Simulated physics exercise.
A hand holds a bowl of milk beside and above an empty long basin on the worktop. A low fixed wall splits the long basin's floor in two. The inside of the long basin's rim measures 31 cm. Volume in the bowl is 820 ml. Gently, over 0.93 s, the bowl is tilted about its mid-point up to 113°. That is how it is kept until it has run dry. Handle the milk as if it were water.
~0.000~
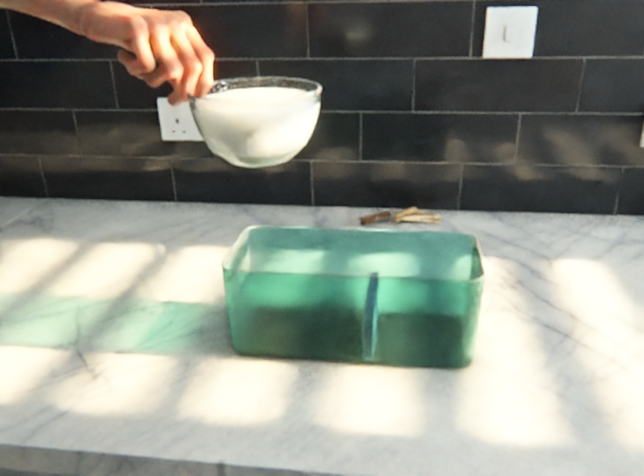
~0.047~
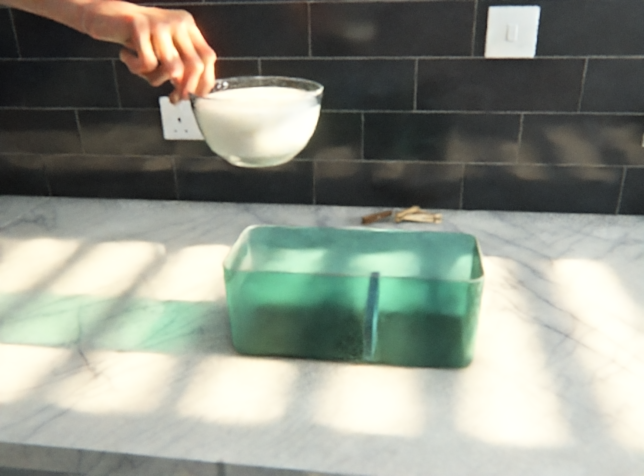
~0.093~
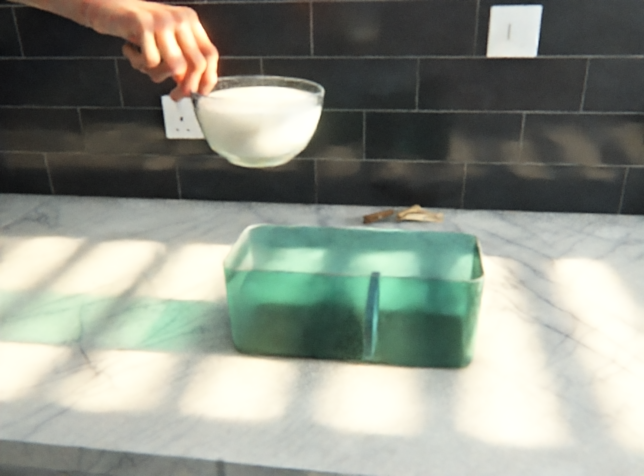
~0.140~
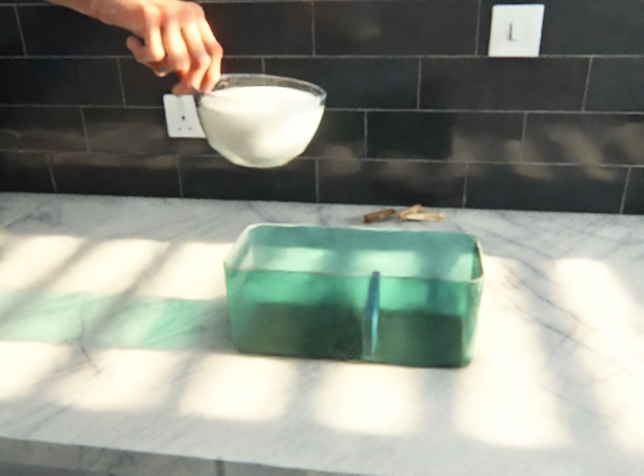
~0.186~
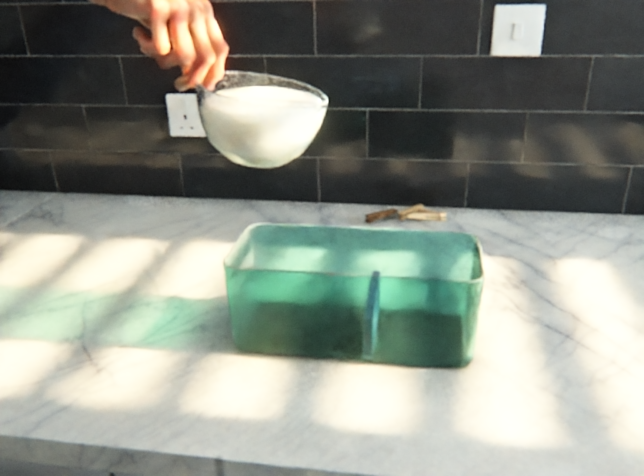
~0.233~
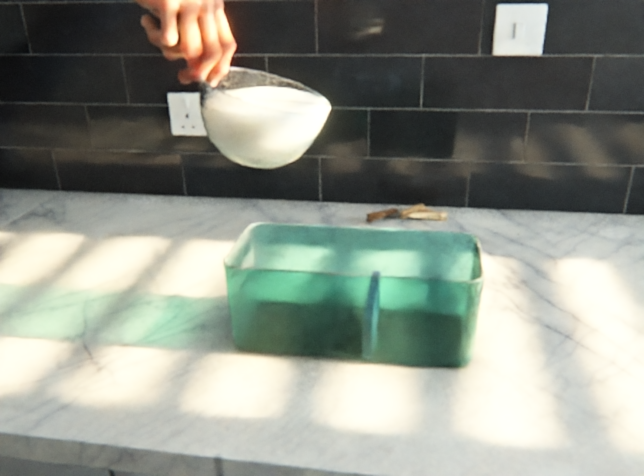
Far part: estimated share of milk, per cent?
56 per cent.
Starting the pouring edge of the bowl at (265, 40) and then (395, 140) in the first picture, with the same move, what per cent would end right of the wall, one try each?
5 then 85 %.
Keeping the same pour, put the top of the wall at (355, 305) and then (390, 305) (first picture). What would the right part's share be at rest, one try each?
First try about 70 %, second try about 30 %.
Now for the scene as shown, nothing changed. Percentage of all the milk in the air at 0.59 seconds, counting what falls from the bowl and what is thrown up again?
Around 42 in a hundred.
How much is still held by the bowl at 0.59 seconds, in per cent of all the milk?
I reckon about 36 in a hundred is still held.
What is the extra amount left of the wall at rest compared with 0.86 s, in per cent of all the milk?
I'd put it near 6 percent.
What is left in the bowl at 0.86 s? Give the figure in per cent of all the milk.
Remaining share: Approx. 1 %.
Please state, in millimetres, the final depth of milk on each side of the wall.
Depths at rest: Left around 16 mm, right around 30 mm.
Then, 0.59 s in, the tilt is 80° and 36 per cent is still to pour, 3 is left of the wall and 18 right of it.
Then, 0.86 s in, the tilt is 111° and 1 per cent is still to pour, 36 is left of the wall and 57 right of it.
Then, 1.13 s in, the tilt is 113° and 0 per cent is still to pour, 42 is left of the wall and 56 right of it.
Then, 1.43 s in, the tilt is 113° and 0 per cent is still to pour, 42 is left of the wall and 56 right of it.
Finally, 42 per cent lies left of the wall, 56 right of it and 2 outside.
